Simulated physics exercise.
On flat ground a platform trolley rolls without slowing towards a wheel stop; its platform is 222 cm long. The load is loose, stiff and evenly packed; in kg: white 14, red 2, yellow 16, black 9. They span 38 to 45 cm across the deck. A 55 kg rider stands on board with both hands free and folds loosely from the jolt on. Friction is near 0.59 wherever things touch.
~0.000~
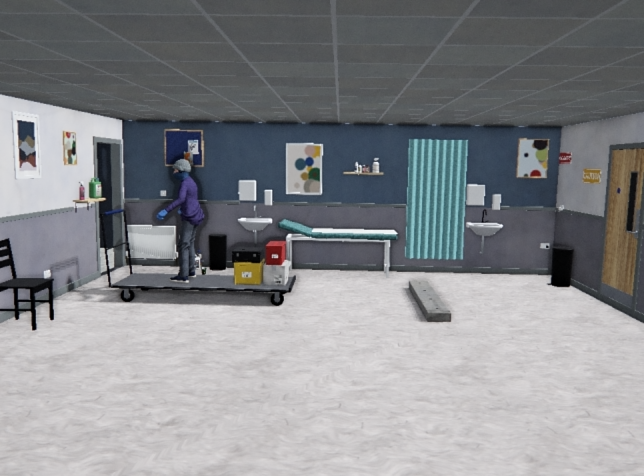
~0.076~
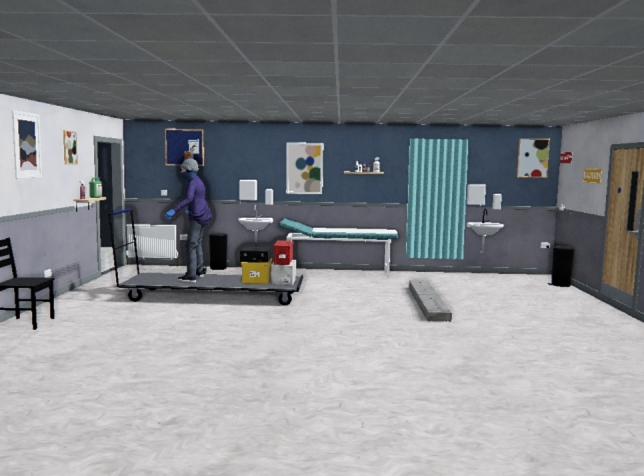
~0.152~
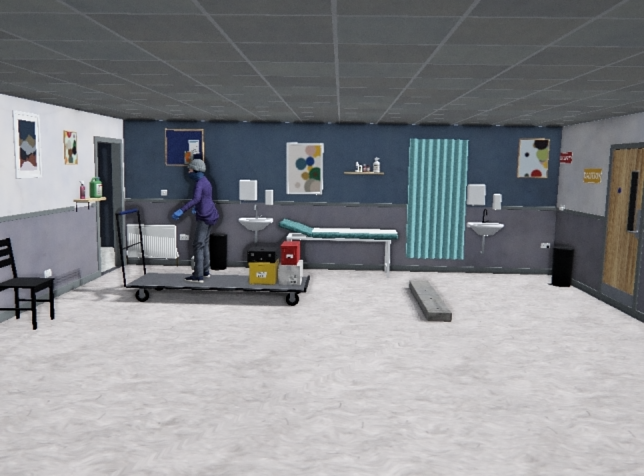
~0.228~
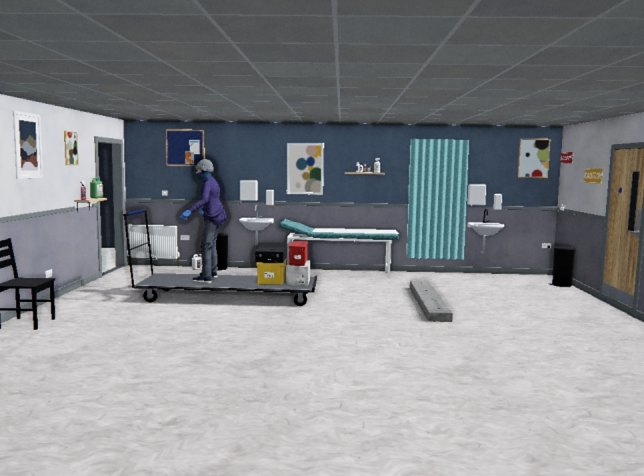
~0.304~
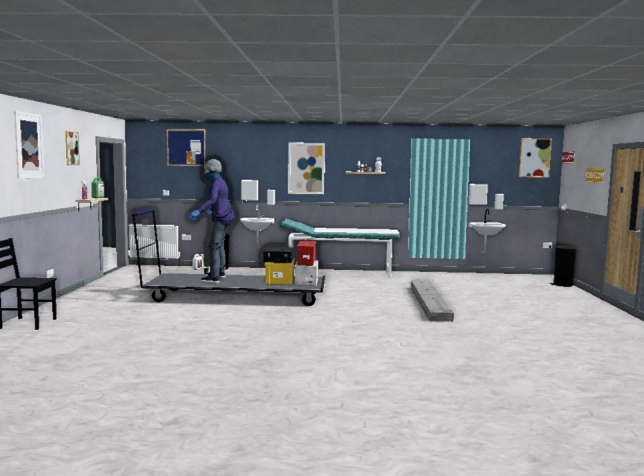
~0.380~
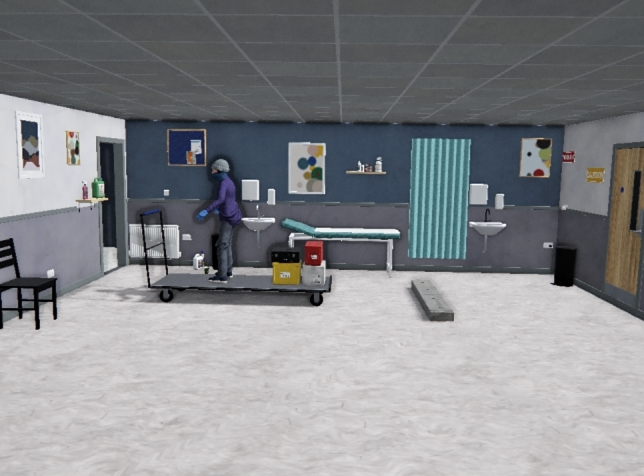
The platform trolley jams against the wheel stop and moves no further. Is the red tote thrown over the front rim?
The red tote comes off.
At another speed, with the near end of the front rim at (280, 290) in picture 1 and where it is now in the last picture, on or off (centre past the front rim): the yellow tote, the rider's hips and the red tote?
Then yellow on, hips on, red off.
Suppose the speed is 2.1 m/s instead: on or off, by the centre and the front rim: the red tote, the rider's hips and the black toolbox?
In that case red off, hips on, black off.
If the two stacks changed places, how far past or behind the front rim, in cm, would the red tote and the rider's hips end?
In that case red 50 behind, hips 80 behind.
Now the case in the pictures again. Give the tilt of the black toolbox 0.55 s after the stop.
About 10°.
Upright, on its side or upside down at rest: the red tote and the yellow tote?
Red on its side, yellow upright.
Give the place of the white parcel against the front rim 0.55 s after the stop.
Some 15 cm behind it.
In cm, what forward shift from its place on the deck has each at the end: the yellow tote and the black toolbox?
Yellow 10, black 30.
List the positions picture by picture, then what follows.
In the first frame, red tote (276, 253), black toolbox (249, 255), rim corner (290, 289); 169 cm still to roll.
In the second frame, red tote (284, 253), black toolbox (256, 254), rim corner (298, 289); 160 cm still to roll.
In the third frame, red tote (291, 253), black toolbox (263, 255), rim corner (305, 289); 151 cm still to roll.
In the fourth frame, red tote (298, 253), black toolbox (271, 255), rim corner (313, 290); 142 cm still to roll.
In the fifth frame, red tote (307, 253), black toolbox (279, 255), rim corner (322, 290); 132 cm still to roll.
In the sixth frame, red tote (314, 253), black toolbox (287, 255), rim corner (330, 290); 123 cm still to roll. Speed about 1.2 m/s.
Impact comes at 1.40 s.
After 1.95 s the red tote is 4 cm past the rim, tilted 5°, near (431, 256) in the last picture's view.
After 2.40 s the red tote is 49 cm past the rim, tilted 150°, near (464, 290) in the last picture's view.
When all is still (3.2 s), past the rim, red tote; behind it, white parcel, yellow tote, black toolbox and the rider's hips.
